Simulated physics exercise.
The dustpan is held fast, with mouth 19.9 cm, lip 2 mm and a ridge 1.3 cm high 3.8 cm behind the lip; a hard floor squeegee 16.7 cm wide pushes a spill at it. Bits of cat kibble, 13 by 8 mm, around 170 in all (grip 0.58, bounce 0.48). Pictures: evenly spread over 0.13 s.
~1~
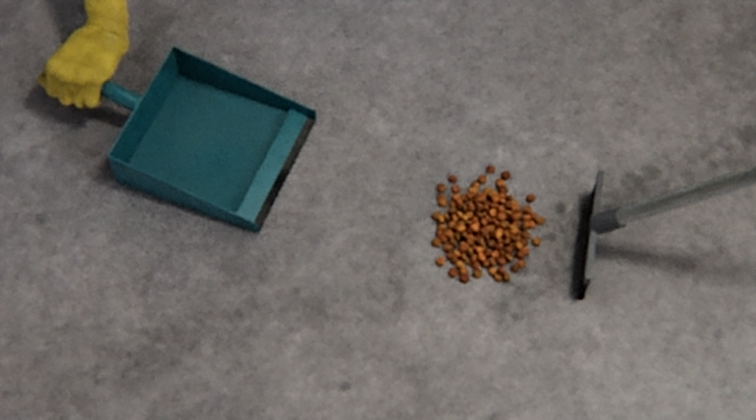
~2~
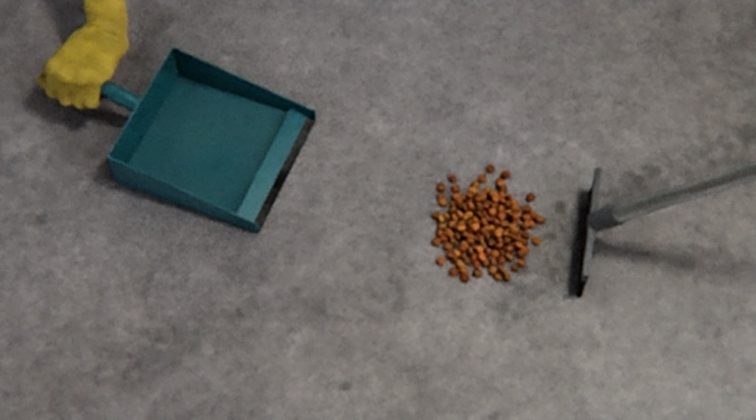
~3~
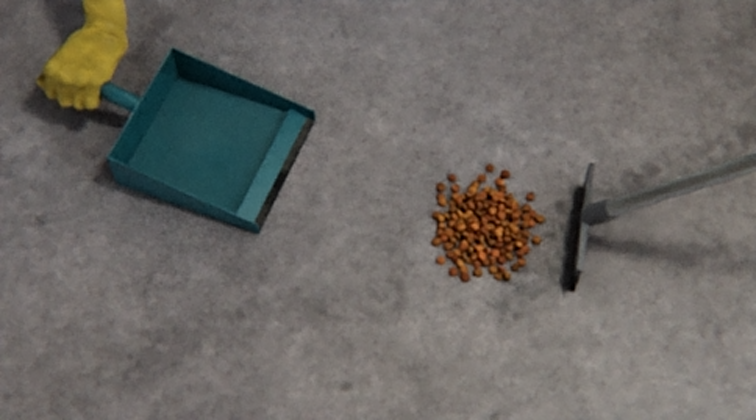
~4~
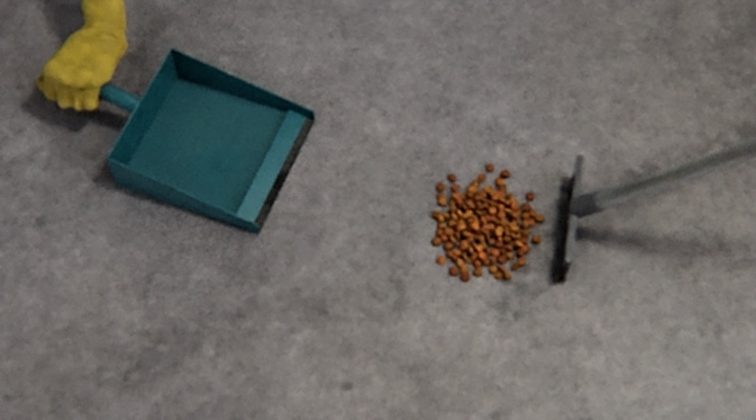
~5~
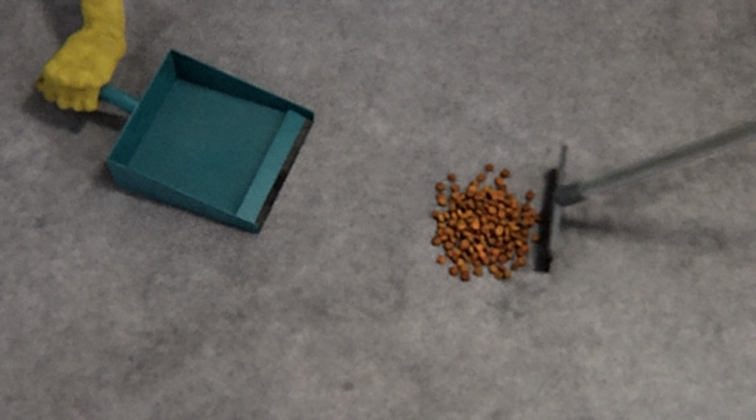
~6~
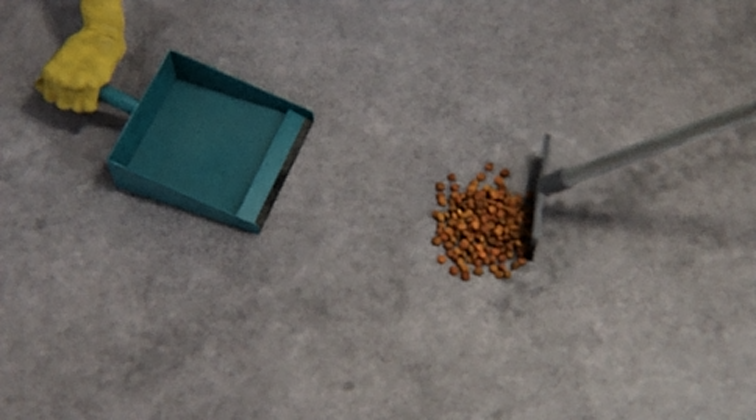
The video shows a yellow-gloved hand holding a teal dustpan still on a grey floor while a long-handled squeegee moves left from the right side, meets a pile of brown kibble and nudges the pieces along its near edge.
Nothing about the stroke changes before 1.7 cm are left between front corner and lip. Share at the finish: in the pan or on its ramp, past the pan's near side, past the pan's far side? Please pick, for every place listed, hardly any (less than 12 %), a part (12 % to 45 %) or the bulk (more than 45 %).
Pan: Hardly any, near side: Hardly any, far side: A part.
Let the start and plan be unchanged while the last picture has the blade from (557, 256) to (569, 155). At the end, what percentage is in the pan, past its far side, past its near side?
Pan: 0, far side: 25, near side: 0.
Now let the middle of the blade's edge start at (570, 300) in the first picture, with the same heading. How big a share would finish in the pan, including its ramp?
15 %.
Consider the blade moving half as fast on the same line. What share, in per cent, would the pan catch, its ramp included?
Then some 0 in a hundred.
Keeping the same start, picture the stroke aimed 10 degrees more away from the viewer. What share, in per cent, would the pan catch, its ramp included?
The pan, ramp included, would get around 0 per cent.
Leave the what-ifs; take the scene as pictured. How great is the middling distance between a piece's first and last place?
It works out to roughly 14 cm.
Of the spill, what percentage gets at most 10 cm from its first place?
I'd estimate roughly 45 per cent.
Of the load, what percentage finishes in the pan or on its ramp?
Some 5 per cent.
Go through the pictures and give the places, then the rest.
The first picture shows blade from (587, 280) to (600, 177), moved 0.0 cm, 0 of the pieces shifted so far; middle of the pieces at (486, 230); pan at (205, 146).
The second picture shows blade from (585, 277) to (598, 175), moved 0.4 cm, 0 of the pieces shifted so far; middle of the pieces at (486, 229).
The third picture shows blade from (578, 271) to (591, 170), moved 1.5 cm, 0 of the pieces shifted so far; middle of the pieces at (486, 229).
The fourth picture shows blade from (567, 263) to (580, 162), moved 3.2 cm, 0 of the pieces shifted so far; middle of the pieces at (486, 228).
The fifth picture shows blade from (552, 252) to (564, 152), moved 5.7 cm, 0 of the pieces shifted so far; middle of the pieces at (486, 228).
The sixth picture shows blade from (535, 240) to (547, 141), moved 8.5 cm, 16 of the pieces shifted so far; middle of the pieces at (486, 227); pan at (204, 149).
Then, 0.17 s after the last picture, middle of the blade 19 cm from the lip; 0 % over the lip, far side 15 %, near side 0 %.
Then, 0.29 s after the last picture, middle of the blade 7 cm from the lip; 0 % over the lip, far side 20 %, near side 0 %.
Then, 0.53 s after the last picture, middle of the blade 3 cm from the lip; 5 % over the lip, far side 25 %, near side 0 %.
In the end, pan 5 %, near side 0 %, far side 25 %, in front of the lip or behind the blade 70 %.
